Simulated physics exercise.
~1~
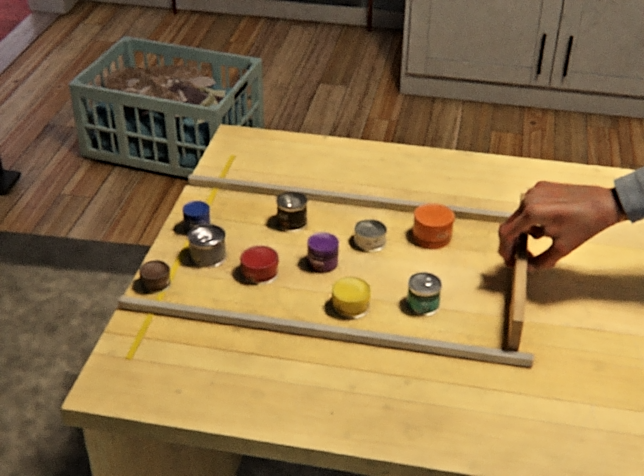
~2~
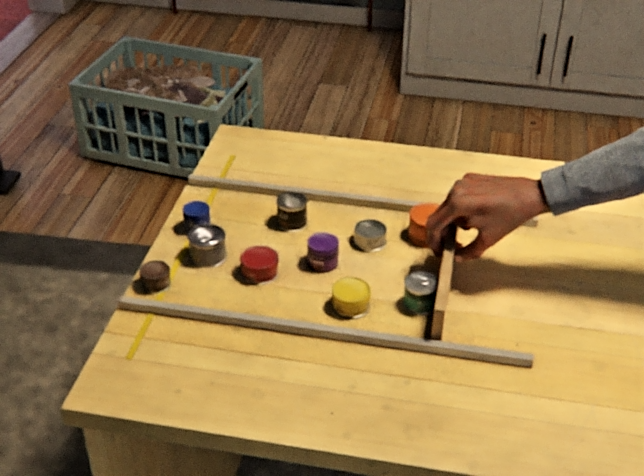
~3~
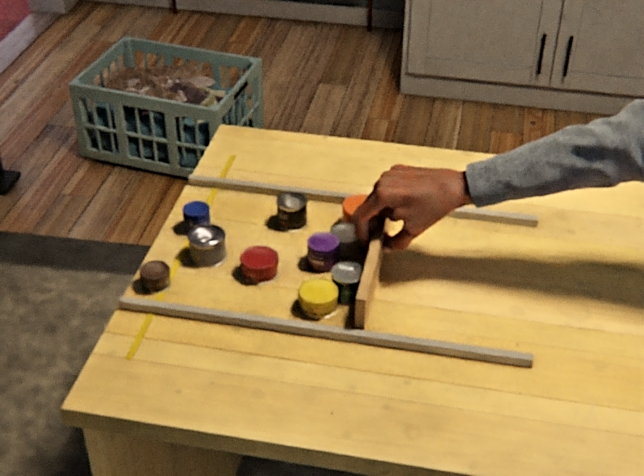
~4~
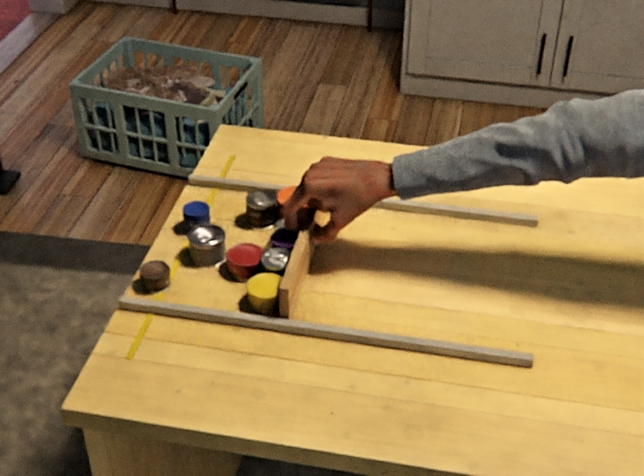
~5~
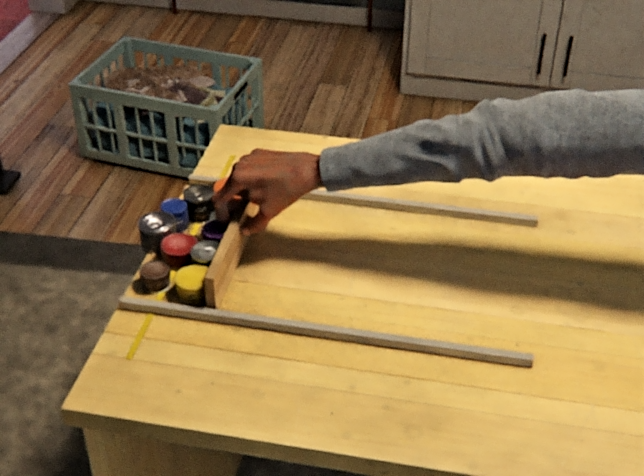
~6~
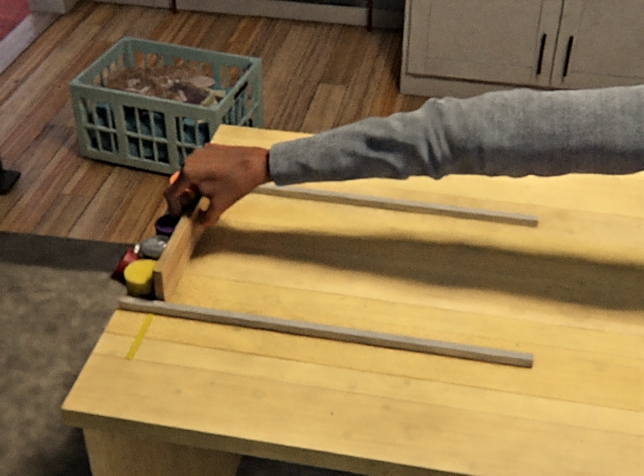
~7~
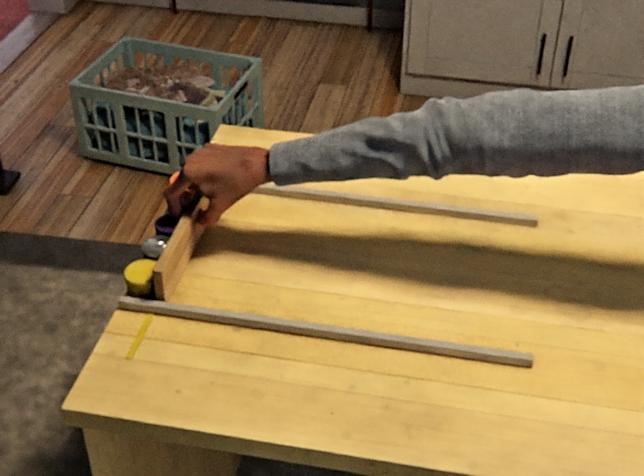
Hand sliding an upright wooden board leftward along a table channel, bunching colourful tins together and pushing most off the end.
